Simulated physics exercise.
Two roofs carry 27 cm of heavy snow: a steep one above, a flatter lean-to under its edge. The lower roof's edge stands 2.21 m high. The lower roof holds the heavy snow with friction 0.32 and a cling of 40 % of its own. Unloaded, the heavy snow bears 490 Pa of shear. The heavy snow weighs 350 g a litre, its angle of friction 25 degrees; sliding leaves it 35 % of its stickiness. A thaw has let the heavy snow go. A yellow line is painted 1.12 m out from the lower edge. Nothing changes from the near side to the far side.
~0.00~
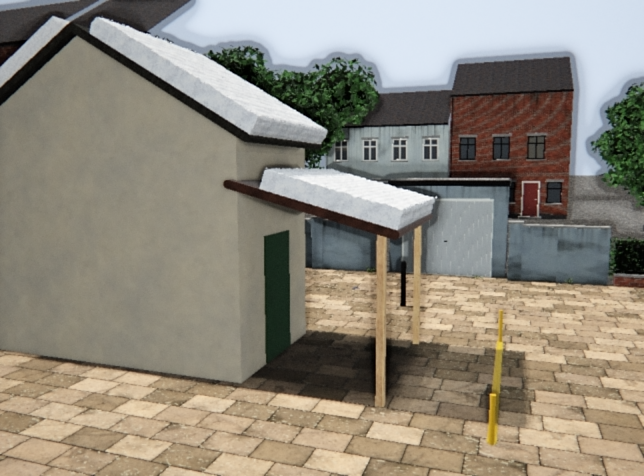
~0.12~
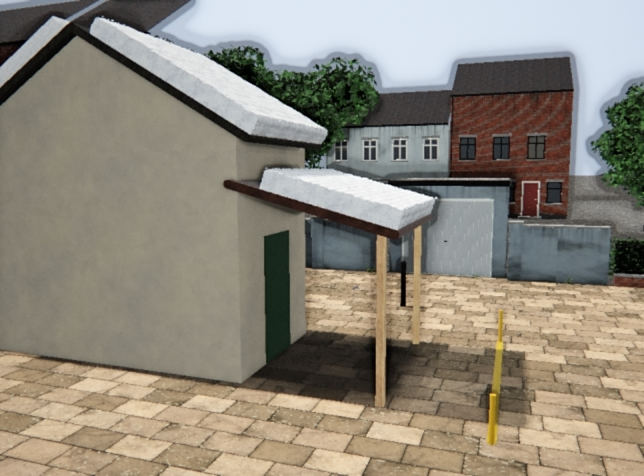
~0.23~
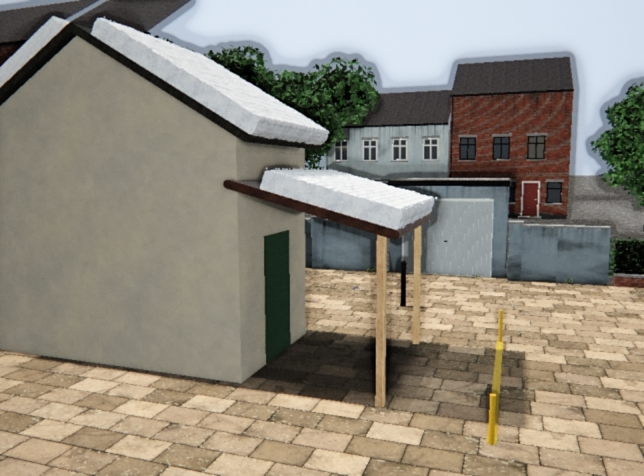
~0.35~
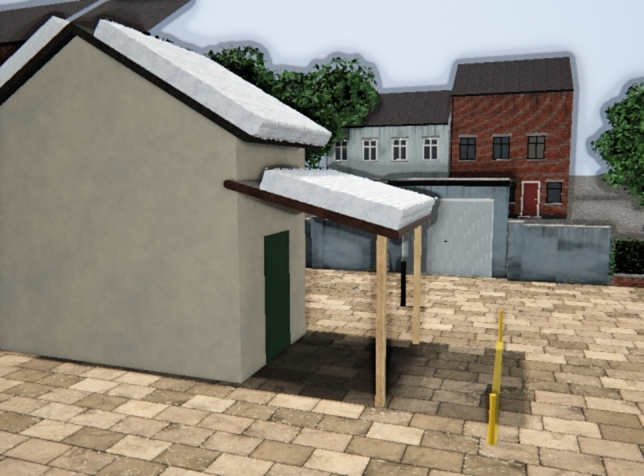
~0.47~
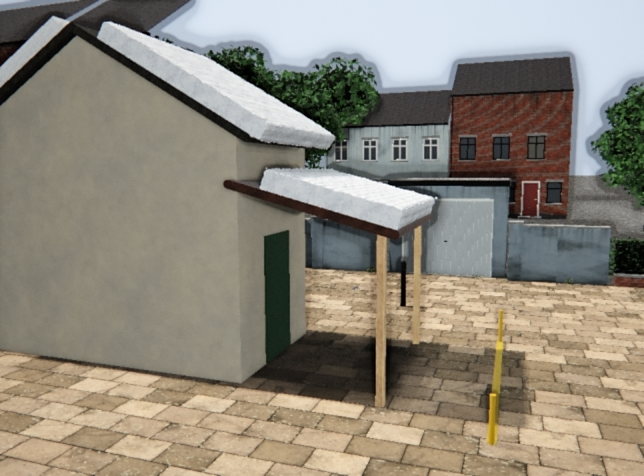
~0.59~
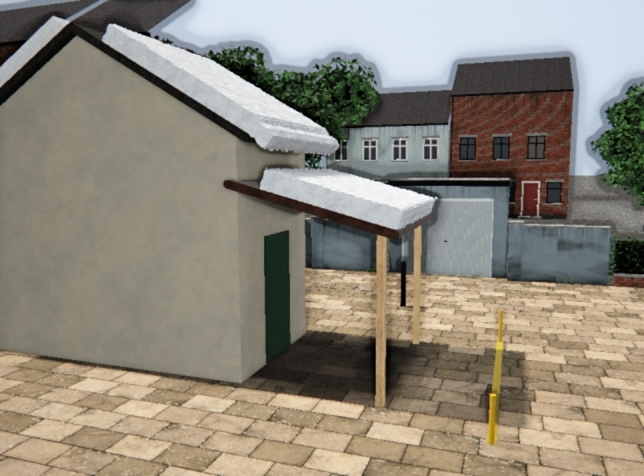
Thick snow creeping slowly down a steep roof, its front edge pushing out over a snow-covered lean-to and starting to crack.
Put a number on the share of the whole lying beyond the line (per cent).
Close to 17 per cent.
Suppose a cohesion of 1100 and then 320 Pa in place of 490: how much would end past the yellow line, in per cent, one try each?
In that order: 0 %, 30 %.
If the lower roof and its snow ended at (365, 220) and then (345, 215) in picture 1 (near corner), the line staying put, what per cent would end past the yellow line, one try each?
In that order: 20 %, 25 %.
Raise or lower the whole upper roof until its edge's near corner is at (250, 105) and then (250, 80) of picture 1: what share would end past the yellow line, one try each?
In that order: 40 %, 50 %.
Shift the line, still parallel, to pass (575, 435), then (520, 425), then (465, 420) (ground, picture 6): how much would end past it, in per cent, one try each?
In turn about 2 %, 12 %, 25 %.
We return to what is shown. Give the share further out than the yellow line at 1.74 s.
Some 0 per cent.
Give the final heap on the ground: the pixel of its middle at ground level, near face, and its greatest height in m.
Around (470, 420); it stands about 0.4 m.
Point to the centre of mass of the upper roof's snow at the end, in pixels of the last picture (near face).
Near (386, 270).
After 1.12 s, none is below the lower edge and 0 % is past the line.
After 1.74 s, none is below the lower edge and 0 % is past the line.
After 2.37 s, 6 % is below the lower edge and 0 % is past the line.
After 3.00 s, 36 % is below the lower edge and 8 % is past the line.
After 4.70 s, 50 % is below the lower edge and 17 % is past the line.
